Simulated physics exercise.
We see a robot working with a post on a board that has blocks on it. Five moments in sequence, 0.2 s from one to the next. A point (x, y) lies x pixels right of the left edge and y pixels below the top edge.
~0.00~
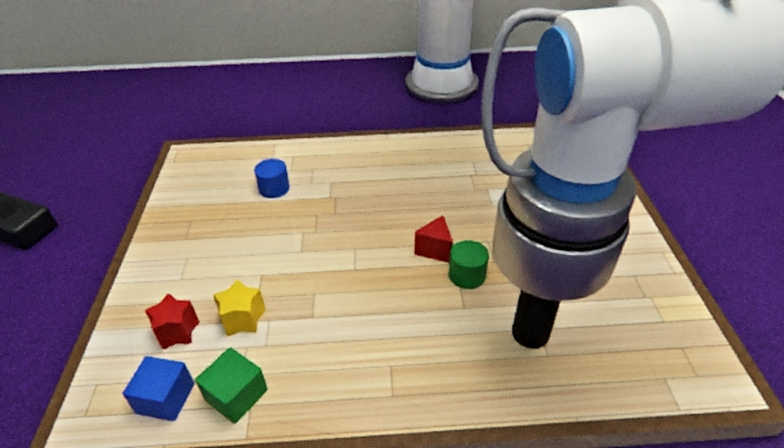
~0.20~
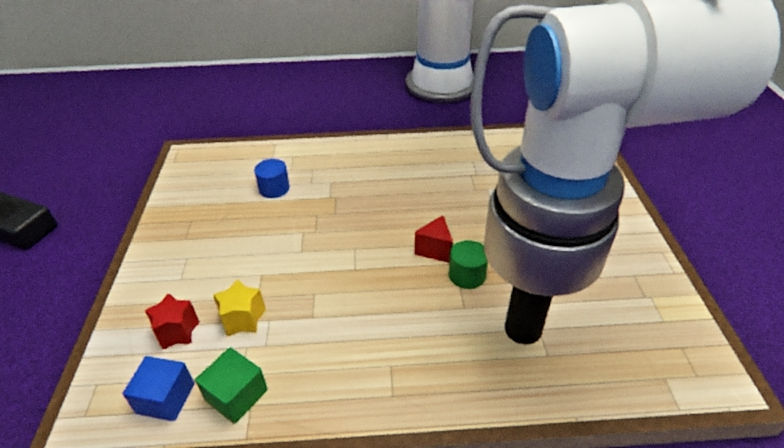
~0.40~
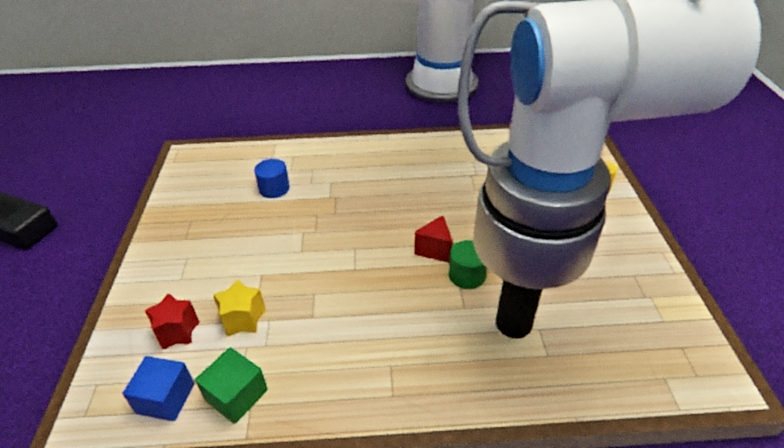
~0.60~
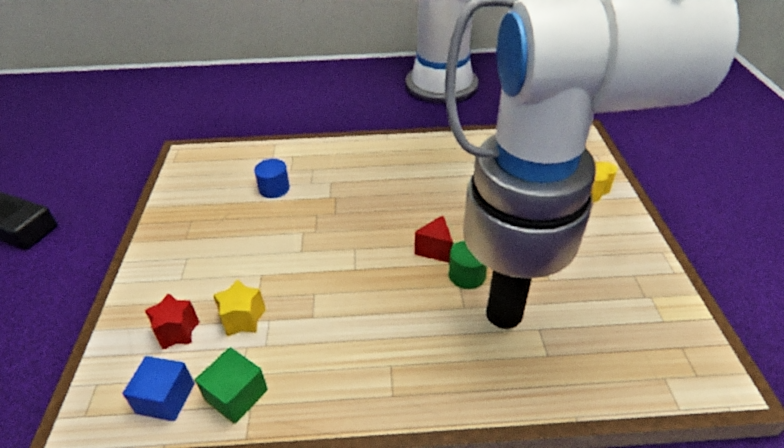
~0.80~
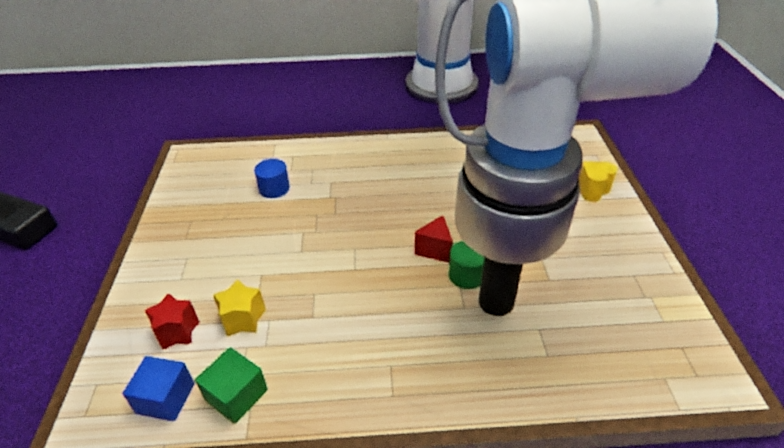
On a wooden board, the robot's black post slides left and slightly back among still blocks.
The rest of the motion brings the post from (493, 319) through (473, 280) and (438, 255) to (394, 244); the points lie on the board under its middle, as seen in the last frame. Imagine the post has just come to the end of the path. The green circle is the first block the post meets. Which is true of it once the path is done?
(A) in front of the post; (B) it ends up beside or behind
Letter B.
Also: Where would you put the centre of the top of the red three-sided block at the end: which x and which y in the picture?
Its top middle is near (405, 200).
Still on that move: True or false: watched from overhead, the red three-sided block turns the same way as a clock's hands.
The statement is false.
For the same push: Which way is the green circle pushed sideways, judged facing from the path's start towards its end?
It will end up to the right.
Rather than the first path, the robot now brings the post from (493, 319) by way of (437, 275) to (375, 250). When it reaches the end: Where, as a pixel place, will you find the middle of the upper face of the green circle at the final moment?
Answer: (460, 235).
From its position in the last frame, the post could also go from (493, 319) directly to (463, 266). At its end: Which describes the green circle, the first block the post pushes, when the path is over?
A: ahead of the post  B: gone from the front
The correct letter is A.
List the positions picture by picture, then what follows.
The first picture shows post's lower end at (530, 334); red three-sided block at (437, 229); green circle at (470, 253).
The second picture shows post at (523, 330); blocks still.
The third picture shows post at (514, 324); blocks still.
The fourth picture shows post at (504, 315); blocks still.
The fifth picture shows post at (496, 303); red three-sided block at (437, 229); green circle at (470, 253).
On the path given first. One third of the way, post at (475, 264); red three-sided block at (425, 220), turned 25° anticlockwise; green circle at (460, 235).
Two thirds of the way, post at (439, 239); red three-sided block at (417, 208), turned 105° anticlockwise; green circle at (447, 211).
At the end, post at (394, 228); red three-sided block at (405, 200), turned 50° anticlockwise; green circle at (447, 210).
